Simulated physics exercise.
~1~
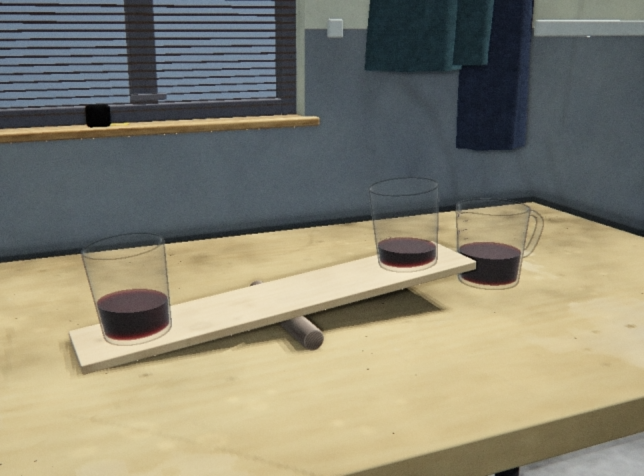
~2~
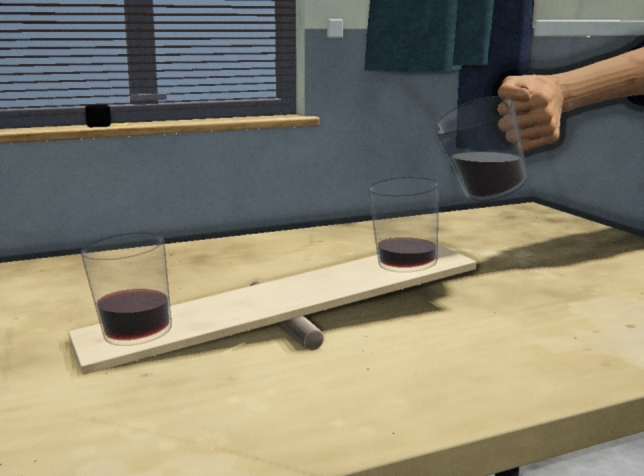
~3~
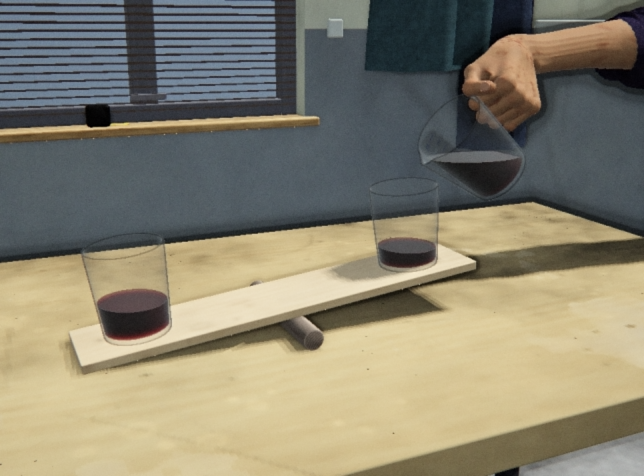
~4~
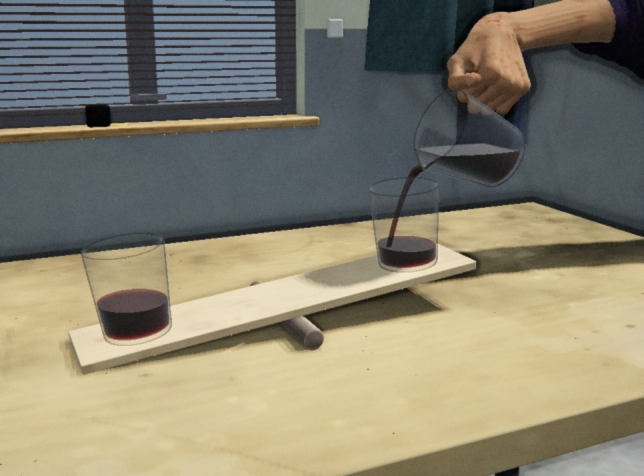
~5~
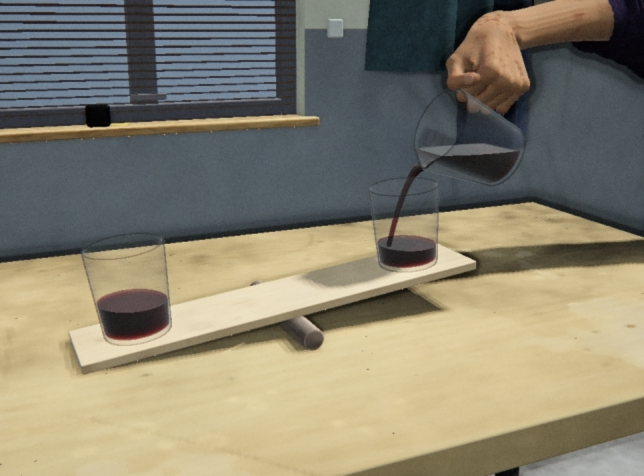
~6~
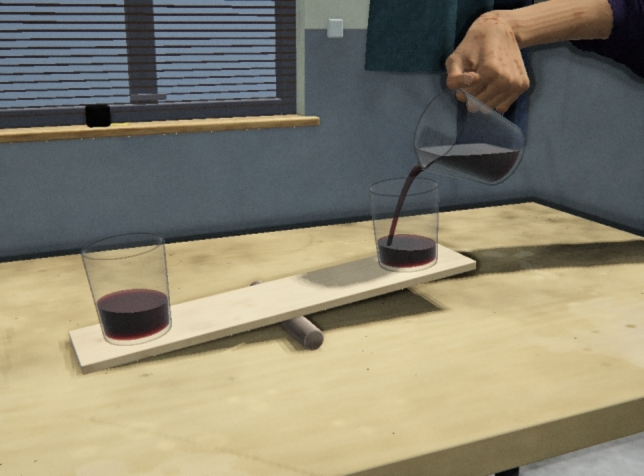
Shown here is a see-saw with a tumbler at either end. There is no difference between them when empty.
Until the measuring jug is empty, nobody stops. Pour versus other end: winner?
It changes sides.
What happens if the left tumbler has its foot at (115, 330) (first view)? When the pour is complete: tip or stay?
Here it tilts the other way.
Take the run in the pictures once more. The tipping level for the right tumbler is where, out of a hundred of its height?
I'd put it at roughly 30 percent.
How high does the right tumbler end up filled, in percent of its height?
I'd put it at some 60 per cent.
Next, the right tumbler is about half full; the shelf board has swung over, and that end is down.
Finally, the right tumbler is about two thirds full; the shelf board has swung over, and that end is down.
